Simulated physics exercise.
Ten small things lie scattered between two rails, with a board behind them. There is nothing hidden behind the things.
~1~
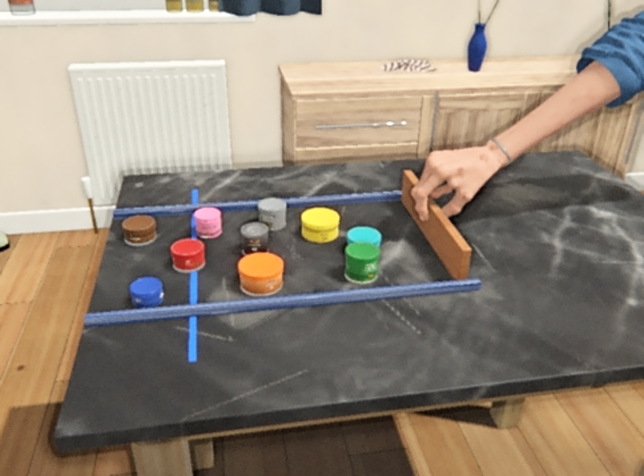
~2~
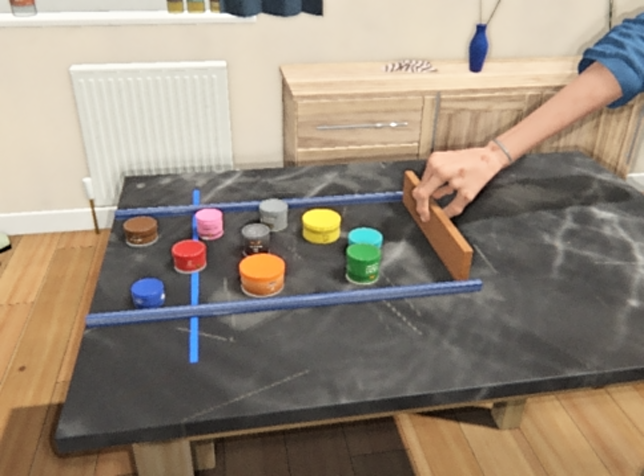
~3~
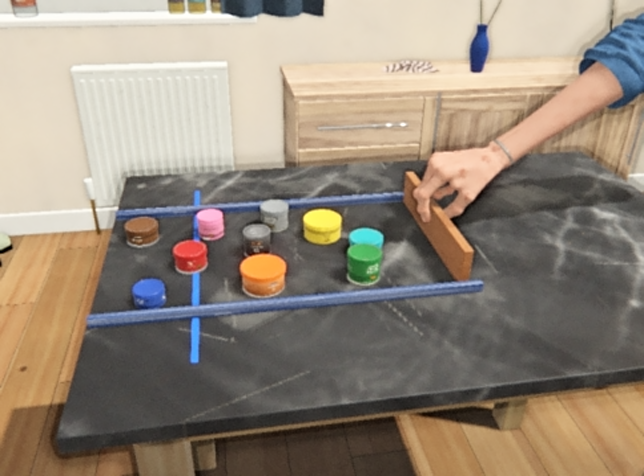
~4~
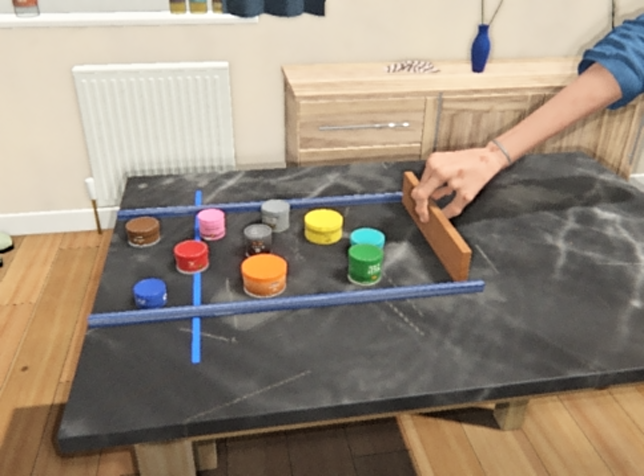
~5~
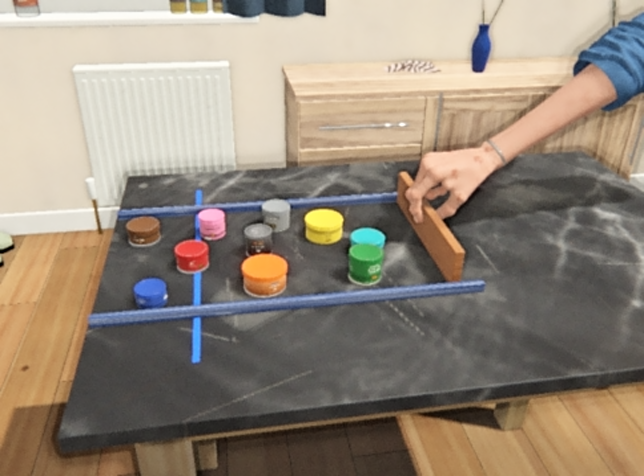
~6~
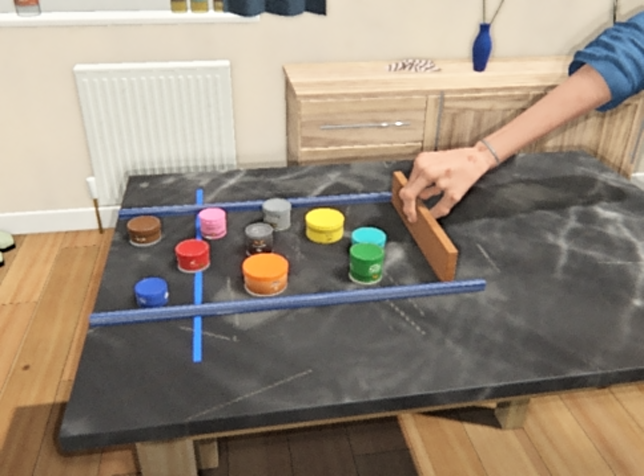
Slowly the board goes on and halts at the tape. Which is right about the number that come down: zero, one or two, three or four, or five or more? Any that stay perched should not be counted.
I expect the drop count to stay at nothing.
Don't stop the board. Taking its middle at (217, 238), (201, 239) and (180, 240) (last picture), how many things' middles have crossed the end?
0; 0; 1.
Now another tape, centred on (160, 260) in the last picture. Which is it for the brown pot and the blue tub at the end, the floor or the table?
Brown pot: Over the edge. Blue tub: Over the edge.
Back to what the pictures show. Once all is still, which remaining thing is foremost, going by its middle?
It's the blue tub that is foremost.
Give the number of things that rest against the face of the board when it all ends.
Number in contact with it: 4.
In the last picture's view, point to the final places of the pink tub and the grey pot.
Going in order, first (160, 225) and next (185, 218).
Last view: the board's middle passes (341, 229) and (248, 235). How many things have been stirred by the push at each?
At first I count 3, and then 8.
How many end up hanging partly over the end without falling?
The answer comes to 1.
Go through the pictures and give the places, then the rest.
The first picture shows brown pot (140, 231); blue tub (147, 293); red pot (188, 256); board (432, 221); tape (194, 256).
The second picture shows blue tub (148, 294); turquoise tin (365, 244).
The third picture shows red pot (191, 257); green tin (364, 265).
The fourth picture shows brown pot (143, 232); yellow tub (323, 227).
The fifth picture shows blue tub (151, 294); board (426, 223).
The sixth picture shows brown pot (145, 231); blue tub (152, 293); red pot (193, 256); board (420, 223); tape (199, 256).
A little later, none off yet; brown pot at rest near (145, 231); blue tub at rest near (152, 293); red pot at rest near (193, 256).
Next, none off yet; brown pot at rest near (145, 231); blue tub at rest near (149, 294); red pot shifted a little near (178, 260).
When it is over, the number that fall off is zero.
